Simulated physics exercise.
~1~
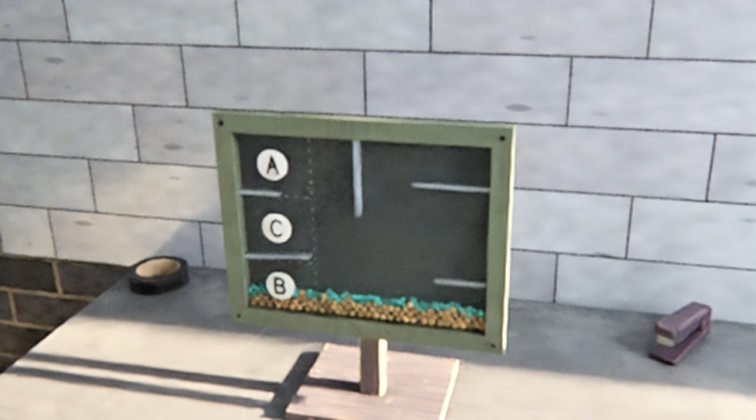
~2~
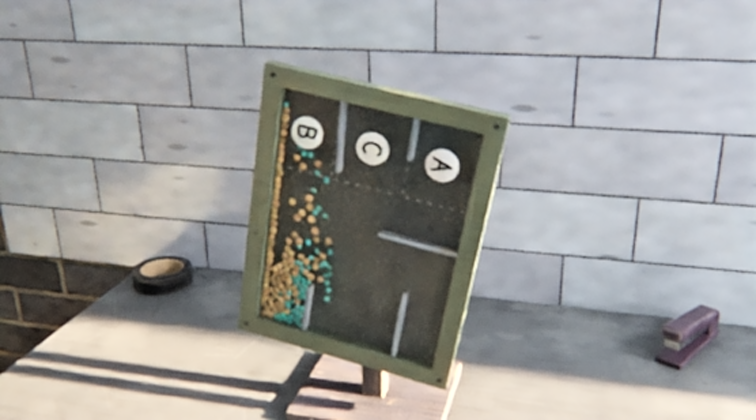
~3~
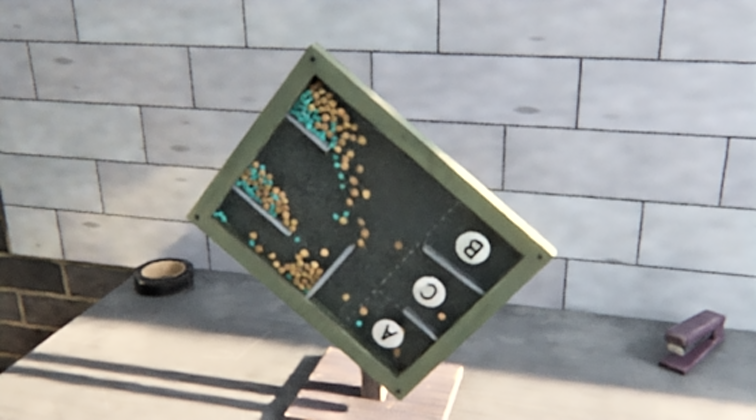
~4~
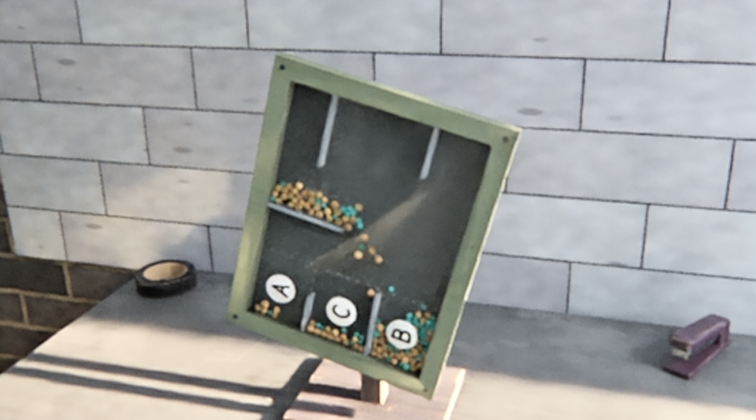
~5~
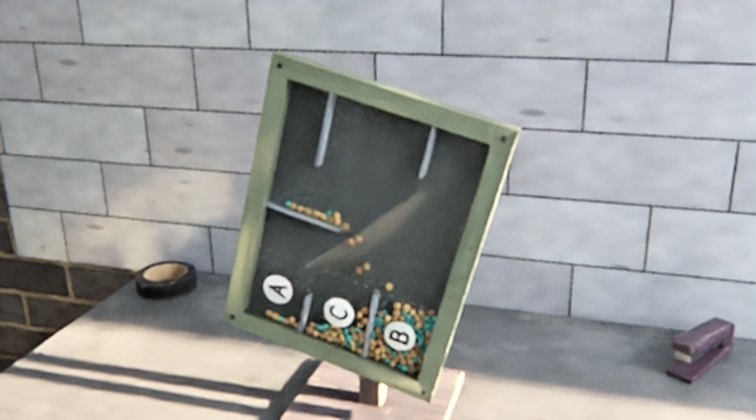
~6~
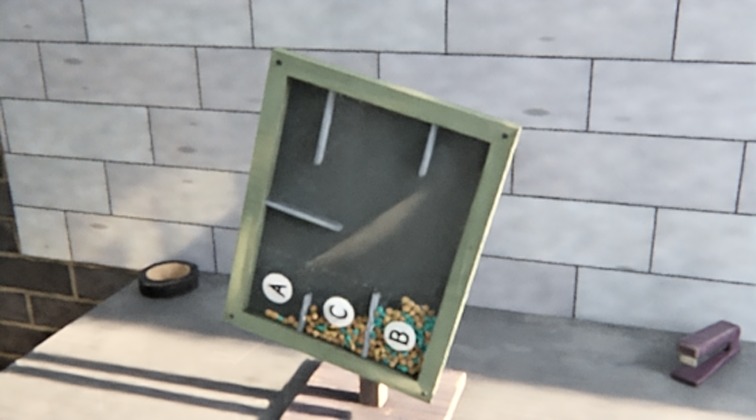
Green-framed sorting box turning clockwise on its stand, spilling turquoise and tan beads off ledges until most settle in pocket B.
